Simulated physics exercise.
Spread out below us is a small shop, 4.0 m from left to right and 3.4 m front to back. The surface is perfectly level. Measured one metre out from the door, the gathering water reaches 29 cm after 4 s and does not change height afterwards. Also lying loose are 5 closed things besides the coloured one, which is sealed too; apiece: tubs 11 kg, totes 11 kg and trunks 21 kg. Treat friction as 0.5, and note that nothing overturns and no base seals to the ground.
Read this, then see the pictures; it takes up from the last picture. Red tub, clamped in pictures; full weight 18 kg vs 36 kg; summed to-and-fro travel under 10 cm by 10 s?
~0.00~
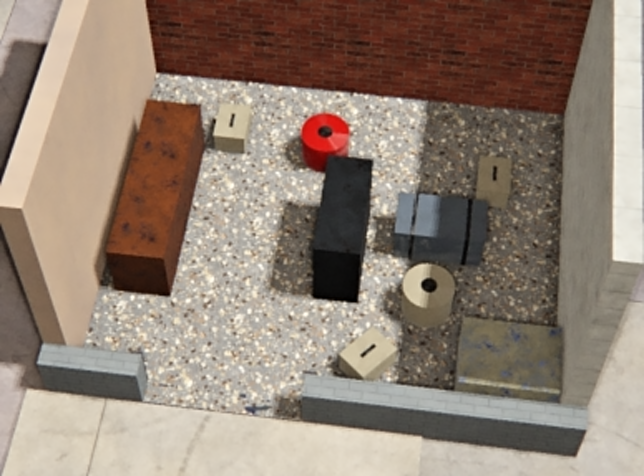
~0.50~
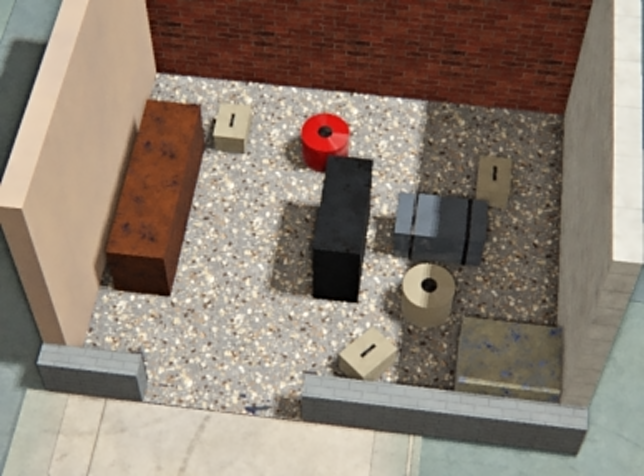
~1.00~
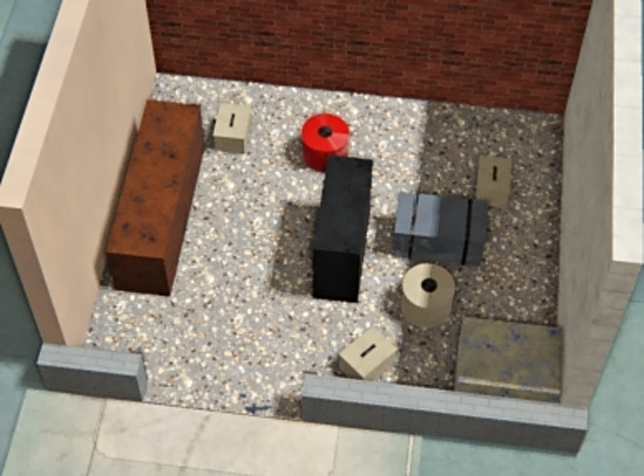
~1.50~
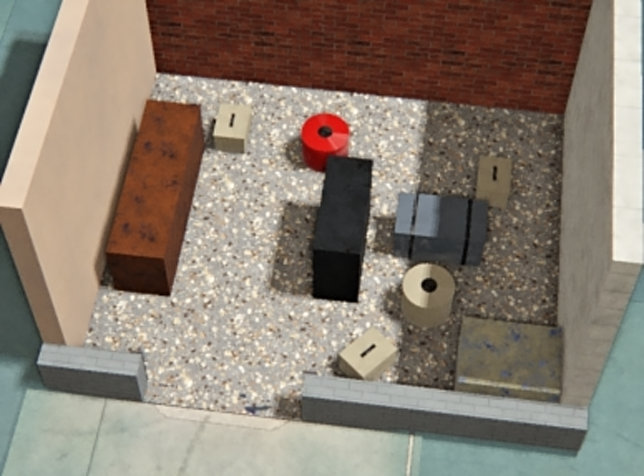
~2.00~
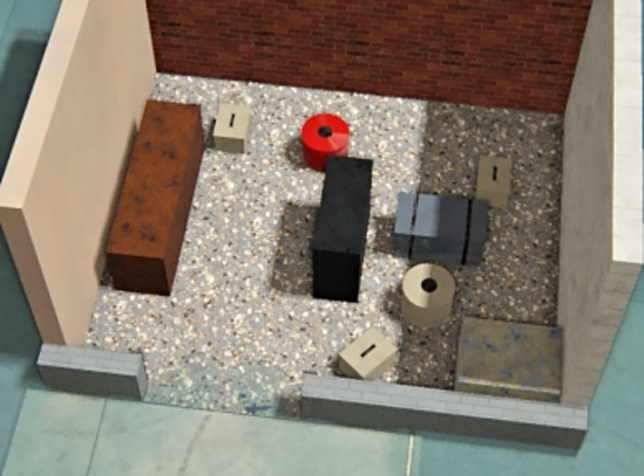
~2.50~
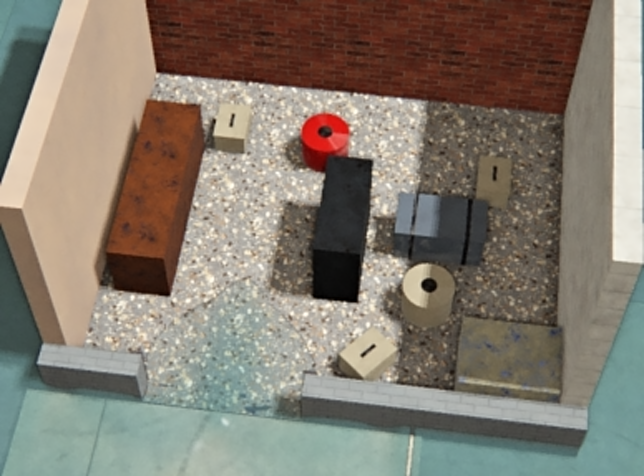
Neither.
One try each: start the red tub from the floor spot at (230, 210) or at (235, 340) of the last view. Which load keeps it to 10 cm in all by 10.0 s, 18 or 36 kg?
Note, in order: None OK; none OK.
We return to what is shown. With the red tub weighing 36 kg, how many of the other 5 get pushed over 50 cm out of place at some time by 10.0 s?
That makes 3.
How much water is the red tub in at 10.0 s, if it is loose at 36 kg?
Something like 15 centimetres.
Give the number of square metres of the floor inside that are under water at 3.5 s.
Near 3.5 m2 in all.
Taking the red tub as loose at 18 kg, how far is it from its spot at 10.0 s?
Roughly 200 cm.
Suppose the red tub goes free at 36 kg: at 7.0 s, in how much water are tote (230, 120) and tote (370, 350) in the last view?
20 and 4 cm.
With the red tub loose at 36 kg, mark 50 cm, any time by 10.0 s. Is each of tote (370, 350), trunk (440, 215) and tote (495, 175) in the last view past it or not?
Well, that's below half a metre, below half a metre, and beyond half a metre.
After 3.5 s the red tub would be 0 cm from its start with 18 kg and 0 cm from its start with 36 kg; 0 cm of water round it then.
After 4.5 s the red tub would be 3 cm from its start with 18 kg and 0 cm from its start with 36 kg; 6 cm of water round it then.
After 7.0 s the red tub would be 128 cm from its start with 18 kg and 0 cm from its start with 36 kg; 11 cm of water round it then.
After 10.0 s the red tub would be 223 cm from its start with 18 kg and 70 cm from its start with 36 kg; 15 cm of water round it then.
